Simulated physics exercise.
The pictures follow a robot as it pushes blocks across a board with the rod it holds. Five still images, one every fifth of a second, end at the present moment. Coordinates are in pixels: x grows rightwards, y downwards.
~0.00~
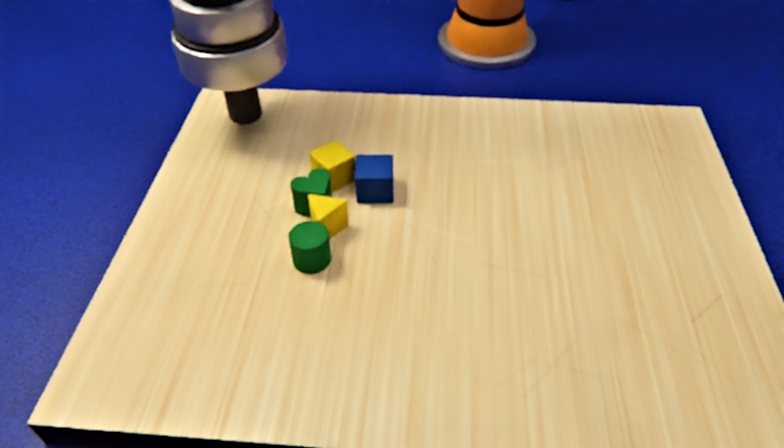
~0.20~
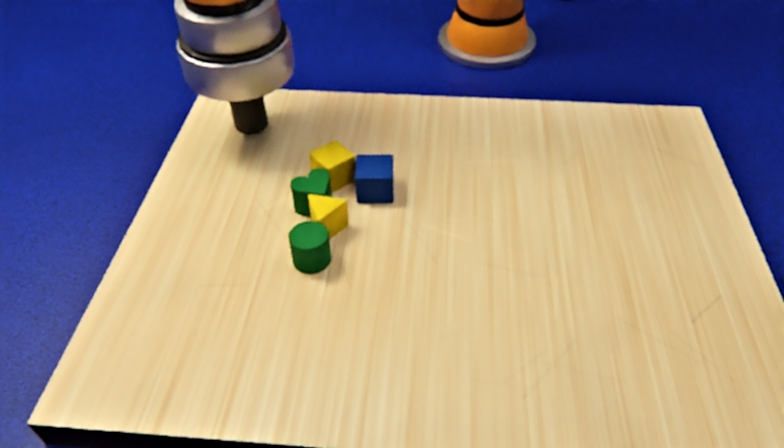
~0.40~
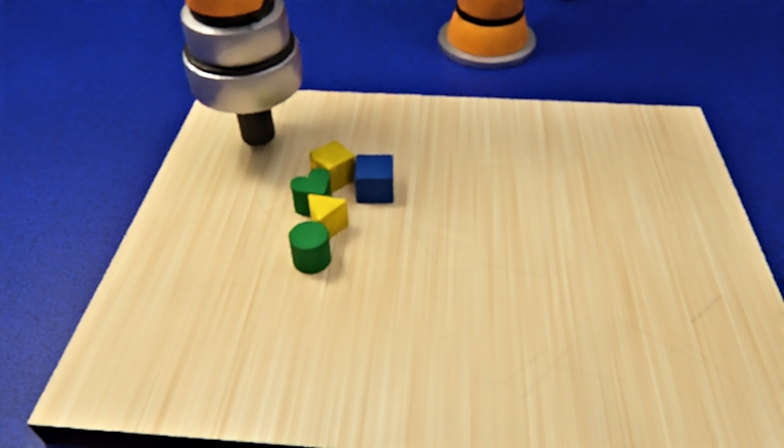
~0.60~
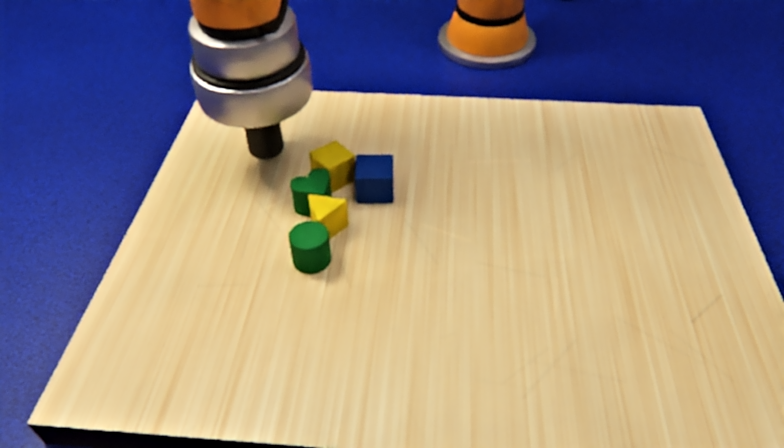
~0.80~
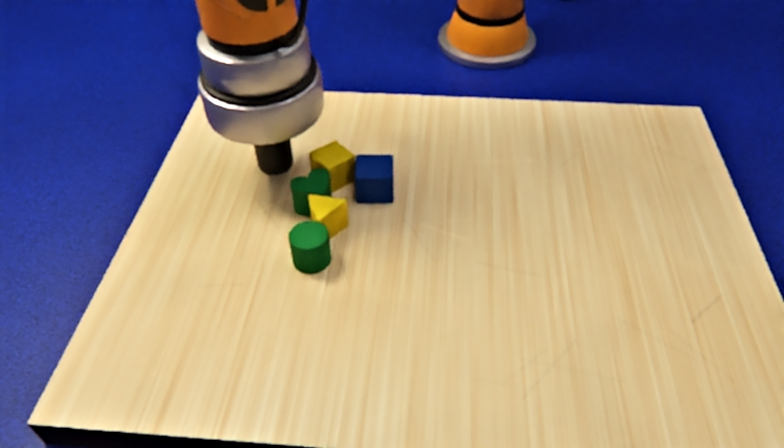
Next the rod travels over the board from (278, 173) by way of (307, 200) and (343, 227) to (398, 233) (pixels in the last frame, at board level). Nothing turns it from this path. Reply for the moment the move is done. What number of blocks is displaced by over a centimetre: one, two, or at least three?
Expect two.
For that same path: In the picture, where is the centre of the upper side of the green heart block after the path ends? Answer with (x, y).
Somewhere near (403, 232).
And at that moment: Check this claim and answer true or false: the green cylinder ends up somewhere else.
That is false.
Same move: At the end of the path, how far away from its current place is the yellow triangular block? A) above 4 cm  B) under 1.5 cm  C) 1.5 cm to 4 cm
The one that fits is A, above 4 cm.
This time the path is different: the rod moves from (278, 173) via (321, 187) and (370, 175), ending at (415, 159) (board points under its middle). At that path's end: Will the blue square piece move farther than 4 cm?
No - that is not the case.
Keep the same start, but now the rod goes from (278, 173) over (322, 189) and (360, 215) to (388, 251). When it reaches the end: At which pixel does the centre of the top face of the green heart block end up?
It will end up at (325, 202).
What follows on the original path. One third of the way, rod (306, 192); green heart block (326, 190), turned 10° anticlockwise; yellow triangular block (329, 210).
Two thirds of the way, rod (342, 219); green heart block (366, 218), turned 15° anticlockwise; yellow triangular block (350, 240).
At the end, rod (398, 224); green cylinder not moved; green heart block (403, 232), turned 25° clockwise; yellow triangular block (351, 242); yellow square piece not moved.
